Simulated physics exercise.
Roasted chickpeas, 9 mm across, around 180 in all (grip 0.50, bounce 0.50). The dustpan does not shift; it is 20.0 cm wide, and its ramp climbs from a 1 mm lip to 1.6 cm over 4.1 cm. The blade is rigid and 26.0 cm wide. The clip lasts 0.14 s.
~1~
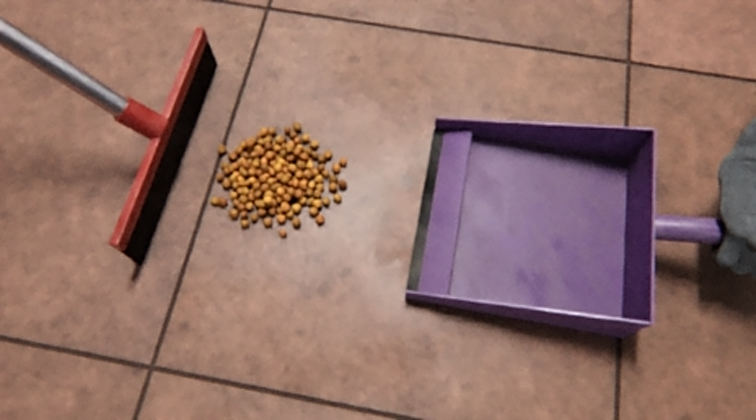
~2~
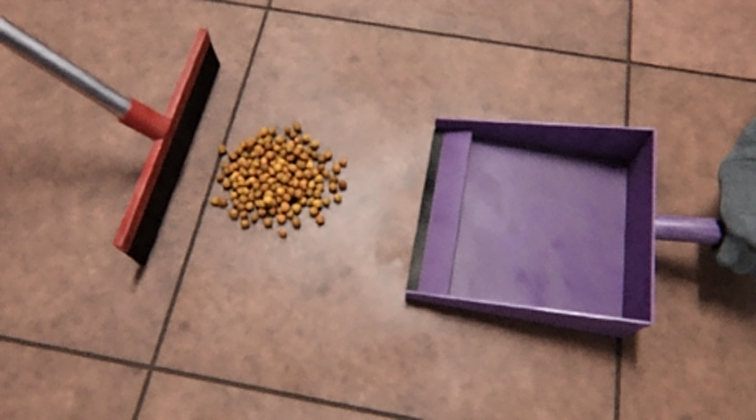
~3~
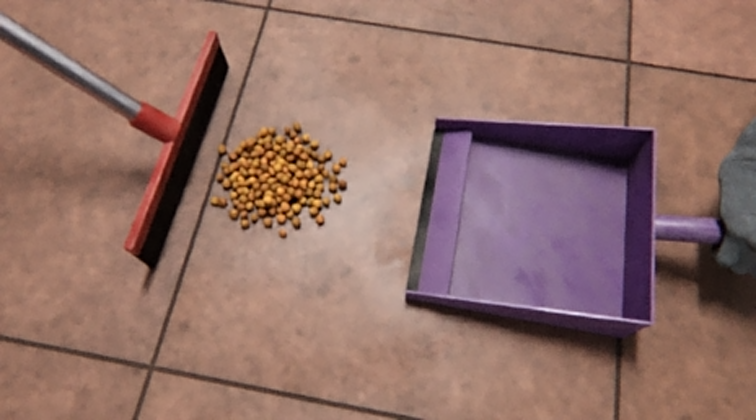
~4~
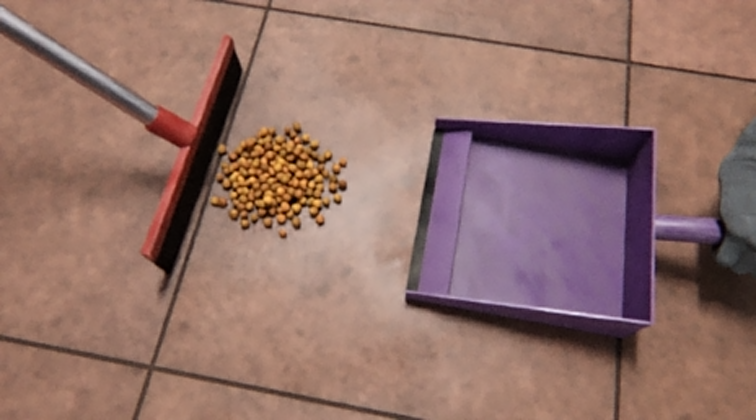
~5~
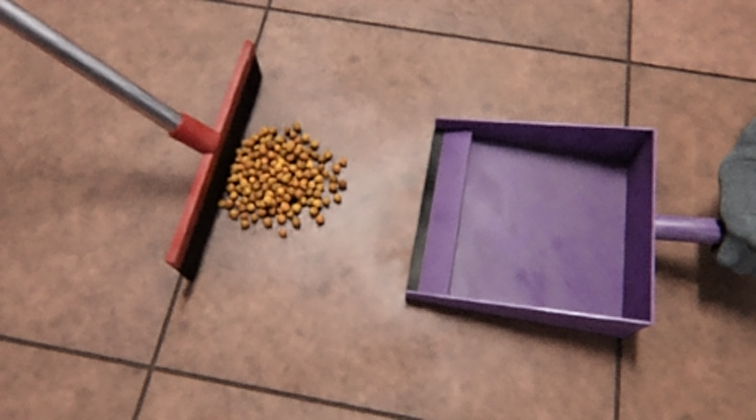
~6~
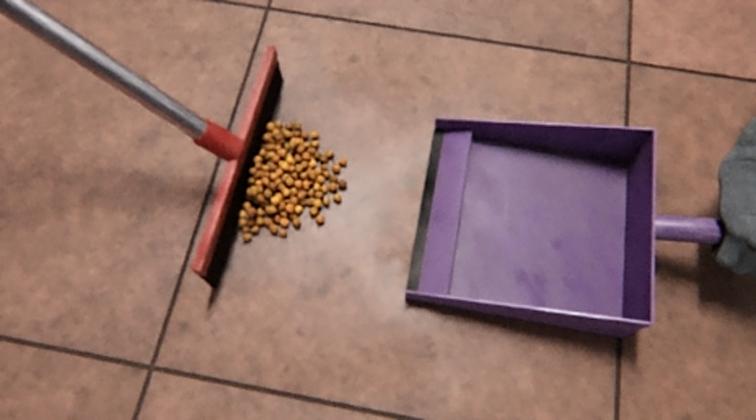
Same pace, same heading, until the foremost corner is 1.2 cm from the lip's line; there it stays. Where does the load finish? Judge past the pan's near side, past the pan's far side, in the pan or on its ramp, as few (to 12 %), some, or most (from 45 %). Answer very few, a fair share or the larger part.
Near side: Very few, far side: Very few, pan: The larger part.
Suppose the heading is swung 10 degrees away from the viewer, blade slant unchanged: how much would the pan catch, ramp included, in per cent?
In that case some 60 per cent.
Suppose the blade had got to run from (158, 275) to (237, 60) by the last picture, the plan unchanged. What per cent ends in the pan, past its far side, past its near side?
Pan 40, far 0, near 15.
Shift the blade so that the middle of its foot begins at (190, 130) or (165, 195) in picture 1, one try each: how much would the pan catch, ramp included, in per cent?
About 60 and 60 per cent.
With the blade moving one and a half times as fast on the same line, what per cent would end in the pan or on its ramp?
Then about 65 per cent.
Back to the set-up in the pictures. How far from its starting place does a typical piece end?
Some 20 cm.
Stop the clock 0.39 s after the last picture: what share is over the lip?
Some 60 per cent.
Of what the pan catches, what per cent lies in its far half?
Roughly 40 per cent.
Then, 0.11 s after the last picture, middle of the blade 9 cm from the lip; 0 % over the lip, far side 5 %, near side 5 %.
Then, 0.18 s after the last picture, middle of the blade 3 cm from the lip; 20 % over the lip, far side 5 %, near side 5 %.
Then, 0.39 s after the last picture, middle of the blade 2 cm from the lip; 60 % over the lip, far side 5 %, near side 5 %.
In the end, near side 5 %, far side 5 %, pan 60 %, in front of the lip or behind the blade 30 %.
